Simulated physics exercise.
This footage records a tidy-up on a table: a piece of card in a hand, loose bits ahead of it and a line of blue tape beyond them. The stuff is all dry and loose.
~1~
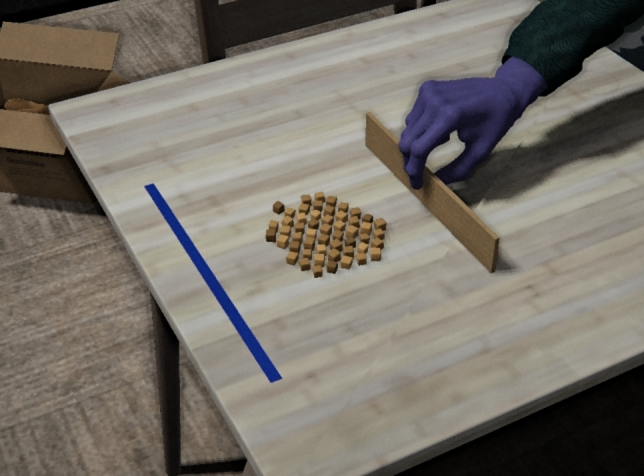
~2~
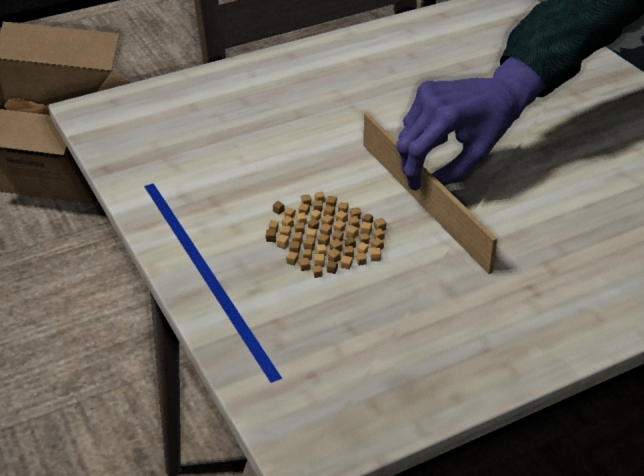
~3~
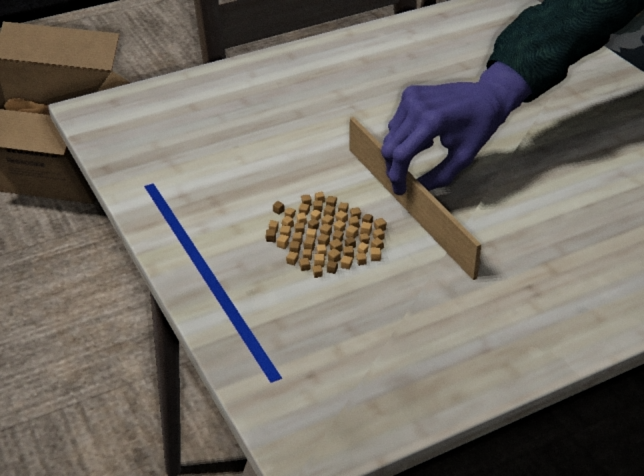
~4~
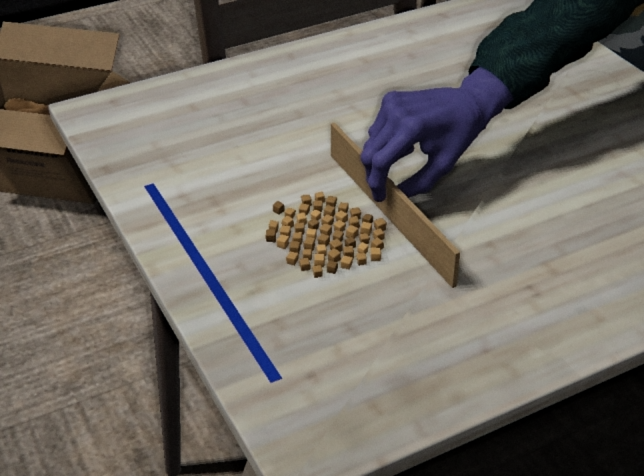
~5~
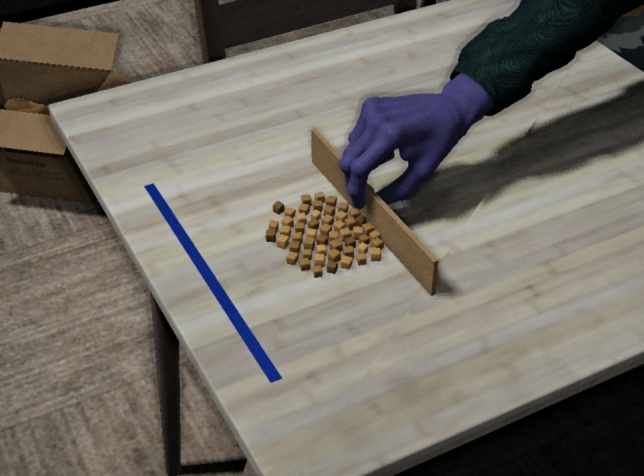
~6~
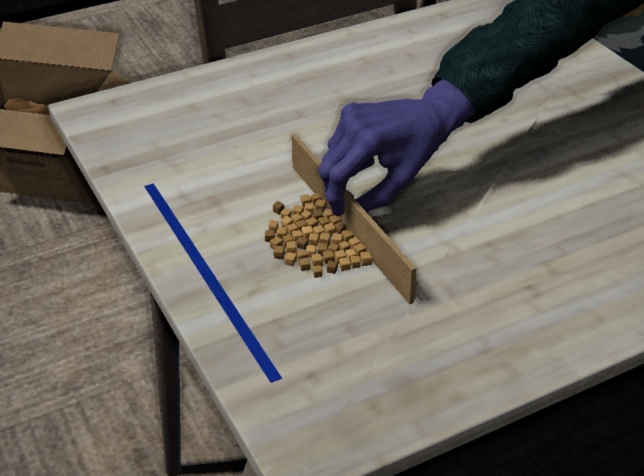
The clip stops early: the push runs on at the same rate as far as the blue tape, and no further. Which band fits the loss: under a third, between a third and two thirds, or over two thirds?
By the end, below one third of the heap has been lost.
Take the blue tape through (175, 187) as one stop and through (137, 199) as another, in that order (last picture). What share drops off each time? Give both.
About 0 and 50 per cent.
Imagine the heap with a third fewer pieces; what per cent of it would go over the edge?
10 per cent or so.
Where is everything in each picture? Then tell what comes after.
In the first frame, piece of card at (485, 244), at rest; blue tape at (155, 194), about a palm's width from the edge; edge at (158, 295); the heap at (326, 231), small wooden cubes.
In the second frame, piece of card at (483, 245).
In the third frame, piece of card at (467, 251); the heap at (326, 231).
In the fourth frame, piece of card at (446, 258).
In the fifth frame, piece of card at (425, 266); the heap at (326, 231), a small part pushed along.
In the sixth frame, piece of card at (403, 274); blue tape at (155, 194); edge at (158, 295); the heap at (314, 240), about two thirds pushed along.
Soon, piece of card still moving, near (273, 221); heap all on the table, its front near (221, 277).
A while on, piece of card stopped at the blue tape; heap a small part over the edge.
Towards the end, piece of card stopped at the blue tape; heap about a quarter over the edge.
Finally, piece of card stopped at the blue tape; heap about a quarter over the edge.
